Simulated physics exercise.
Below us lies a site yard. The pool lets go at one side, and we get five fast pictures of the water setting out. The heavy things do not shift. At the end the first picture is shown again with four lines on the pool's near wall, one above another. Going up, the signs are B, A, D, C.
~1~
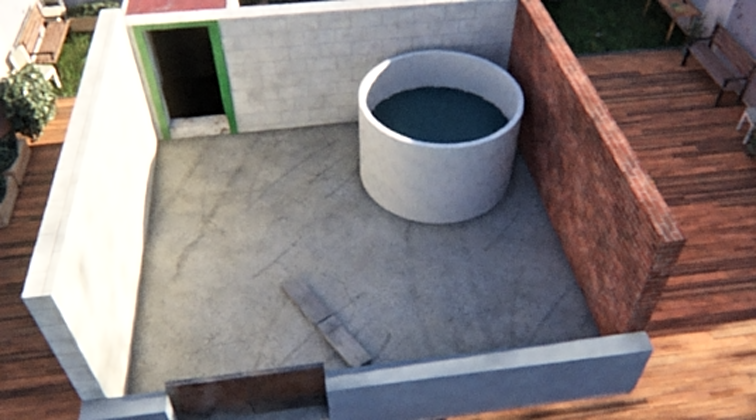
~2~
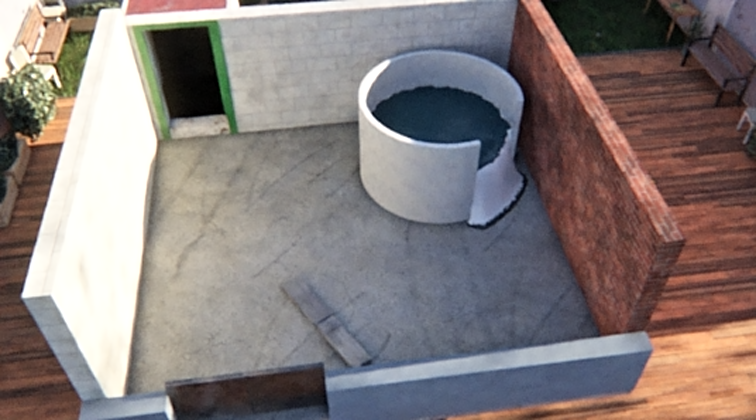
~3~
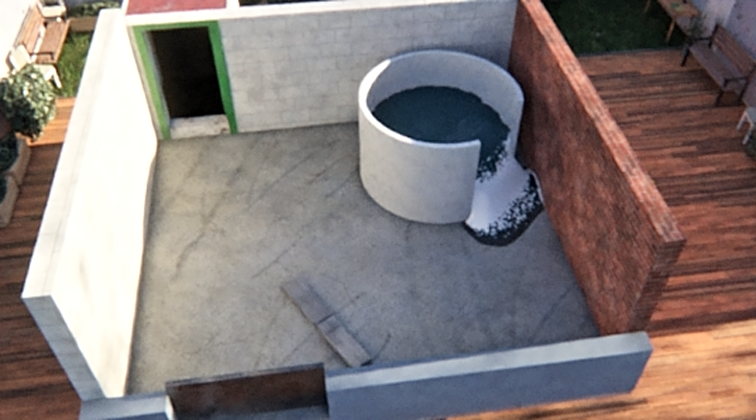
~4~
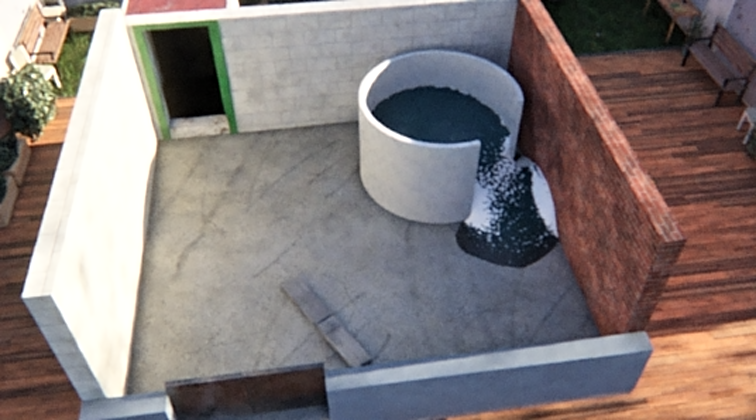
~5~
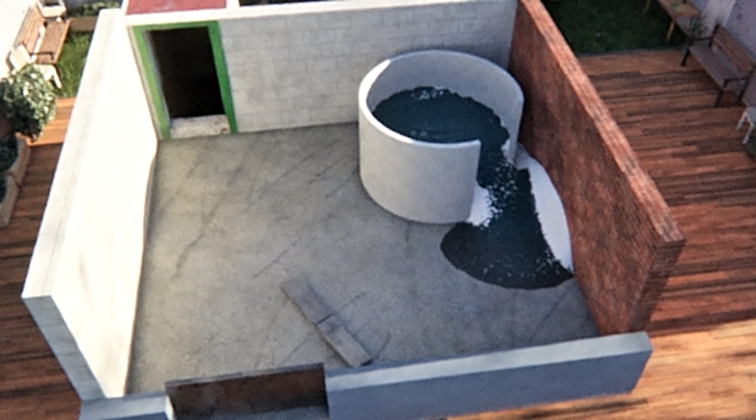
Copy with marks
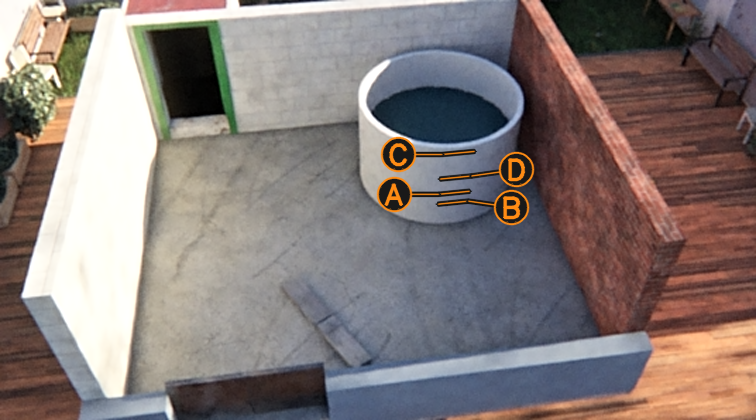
Round pale tank in a walled yard opening at its right side, dark water pouring out and spreading across the concrete floor.
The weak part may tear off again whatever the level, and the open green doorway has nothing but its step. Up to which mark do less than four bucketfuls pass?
The limit is D.
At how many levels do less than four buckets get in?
Three of the four.
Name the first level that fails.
Here it is level C.
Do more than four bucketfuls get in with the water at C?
Yes, that goes wrong.
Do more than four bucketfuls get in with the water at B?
No, not at all.
On the marked copy, A at (454, 192); B at (453, 202); C at (458, 152); D at (455, 177); from the bottom up B, A, D, C.
With A, nothing gets over.
With B, nothing gets over.
With C, about 13 bucketfuls get in.
With D, a bucket or two gets in.
